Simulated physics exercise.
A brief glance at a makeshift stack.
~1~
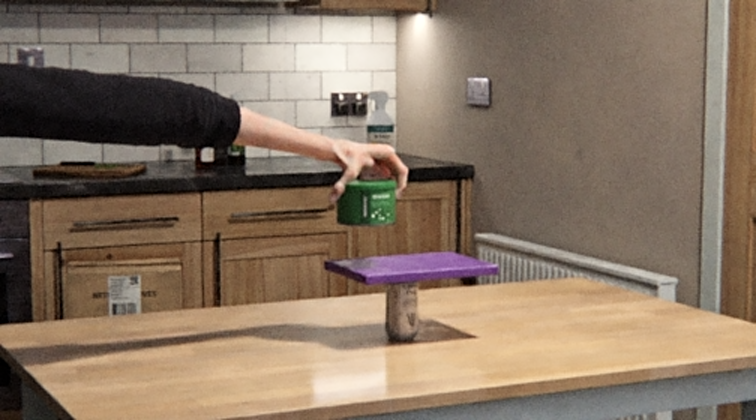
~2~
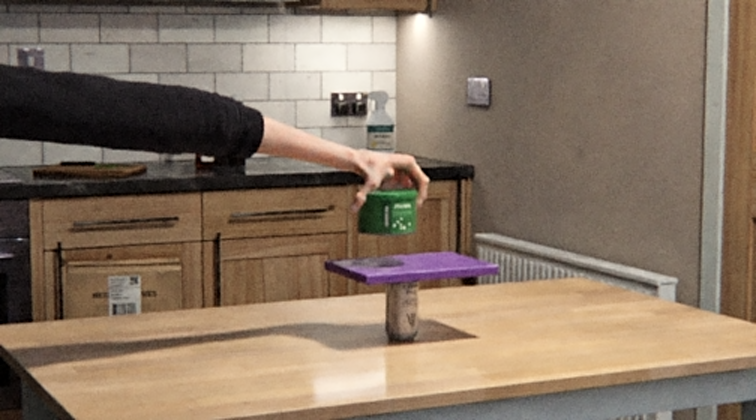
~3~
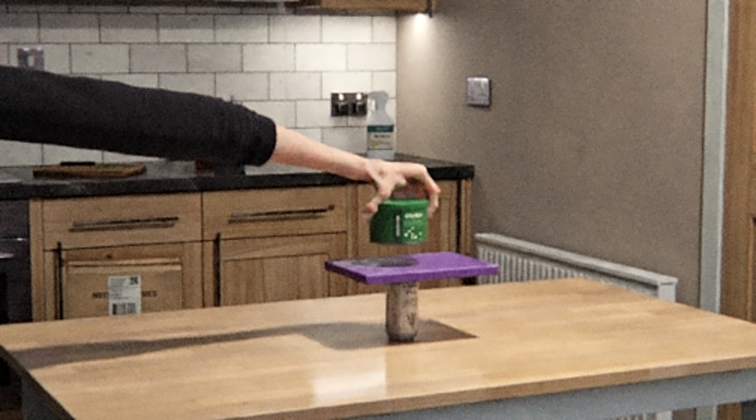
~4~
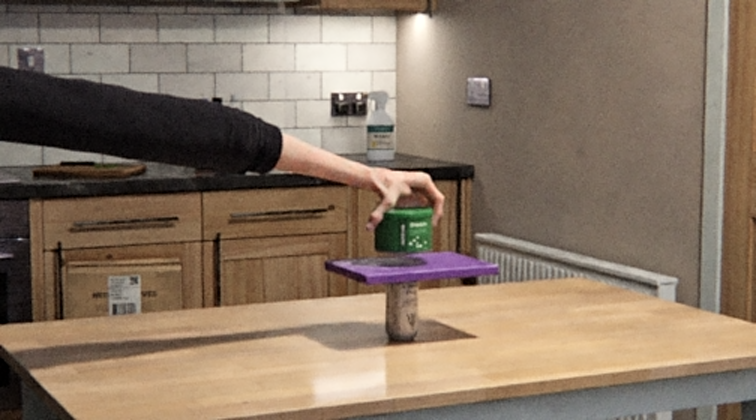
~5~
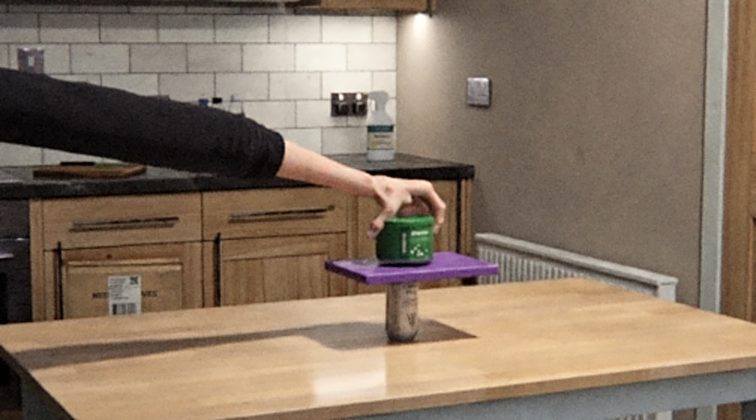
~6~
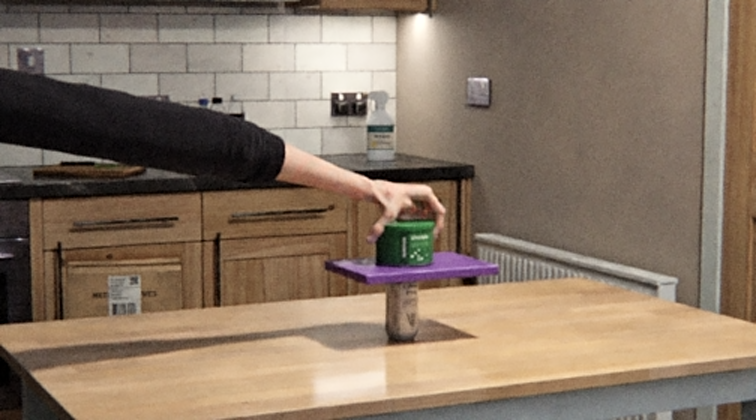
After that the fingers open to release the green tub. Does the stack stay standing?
The stack supports it.
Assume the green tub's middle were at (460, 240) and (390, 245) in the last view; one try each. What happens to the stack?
Trial 1: Falls over. Trial 2: Stable.
Then, 0.20 s past the last view, nothing moves.
Then, 0.40 s past the last view, green tub resting near (405, 243).
Finally, all 3 still in place. Final places as the last picture's camera would see them, green tub near (405, 243). The stack holds.
